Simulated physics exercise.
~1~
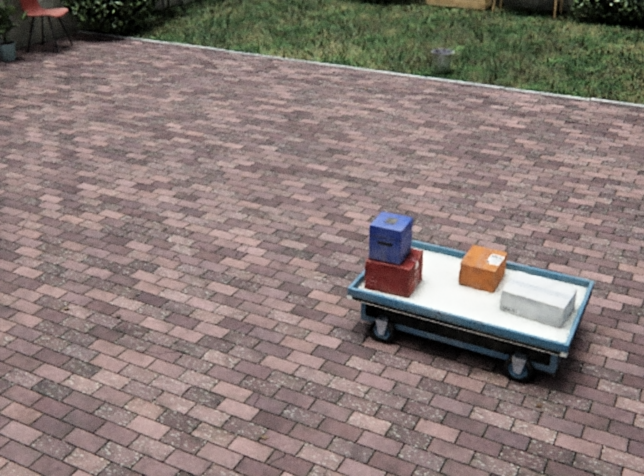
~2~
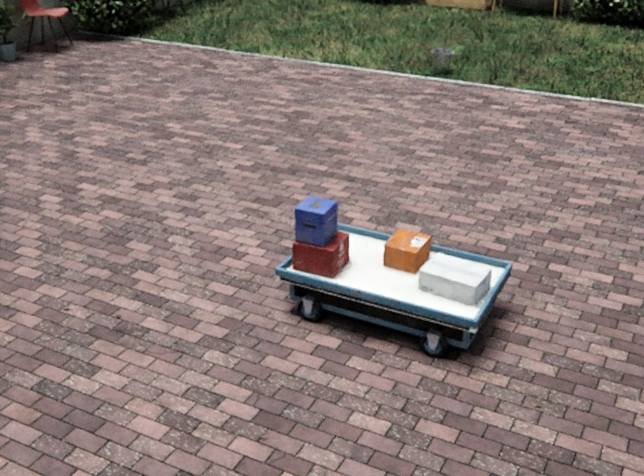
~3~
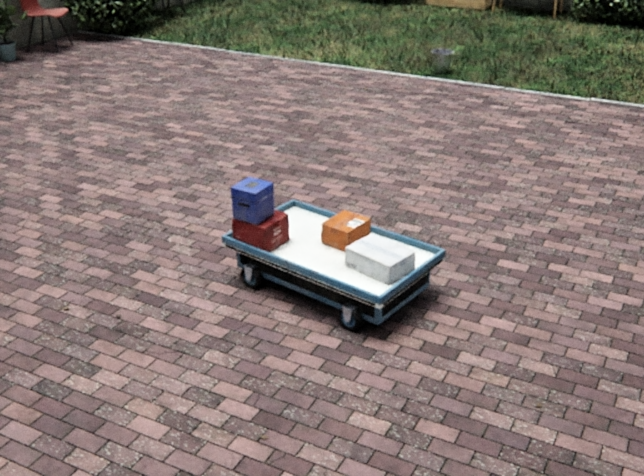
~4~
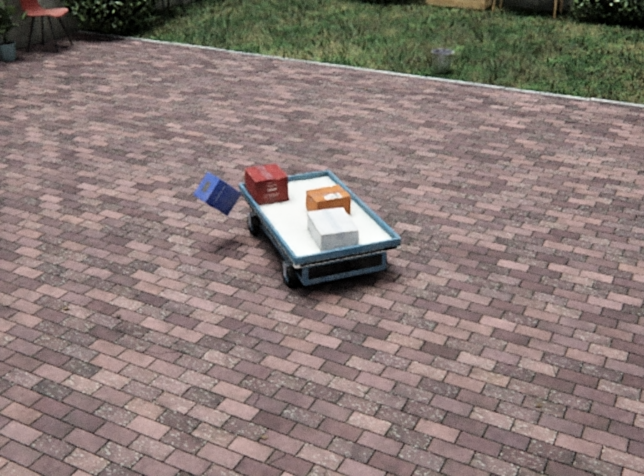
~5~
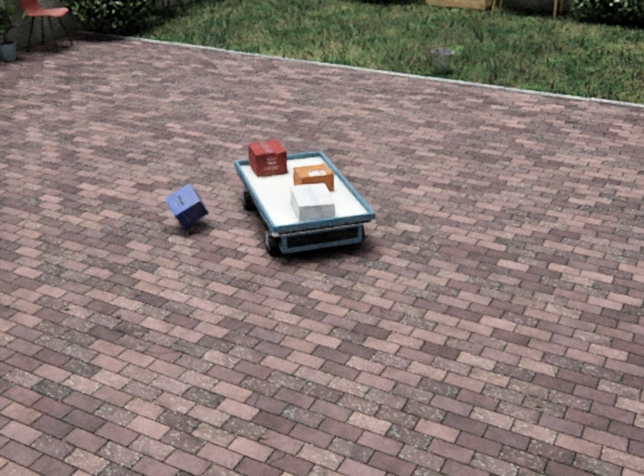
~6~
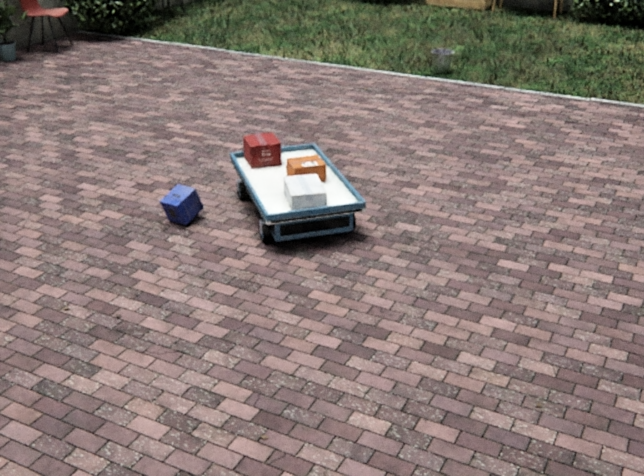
At the start, a flat blue-edged cart stands out on a brick-paved yard, carrying a blue box stacked on a red one, with an orange box and a white box beside them. The cart rolls to the left across the bricks with its load in place. It then swings around toward the grass at the back, and the blue box tips off the left side of the stack. The blue box tumbles onto the paving while the cart keeps moving away. At the end, the blue box lies on the bricks left of the cart, and the red, orange and white boxes remain aboard.
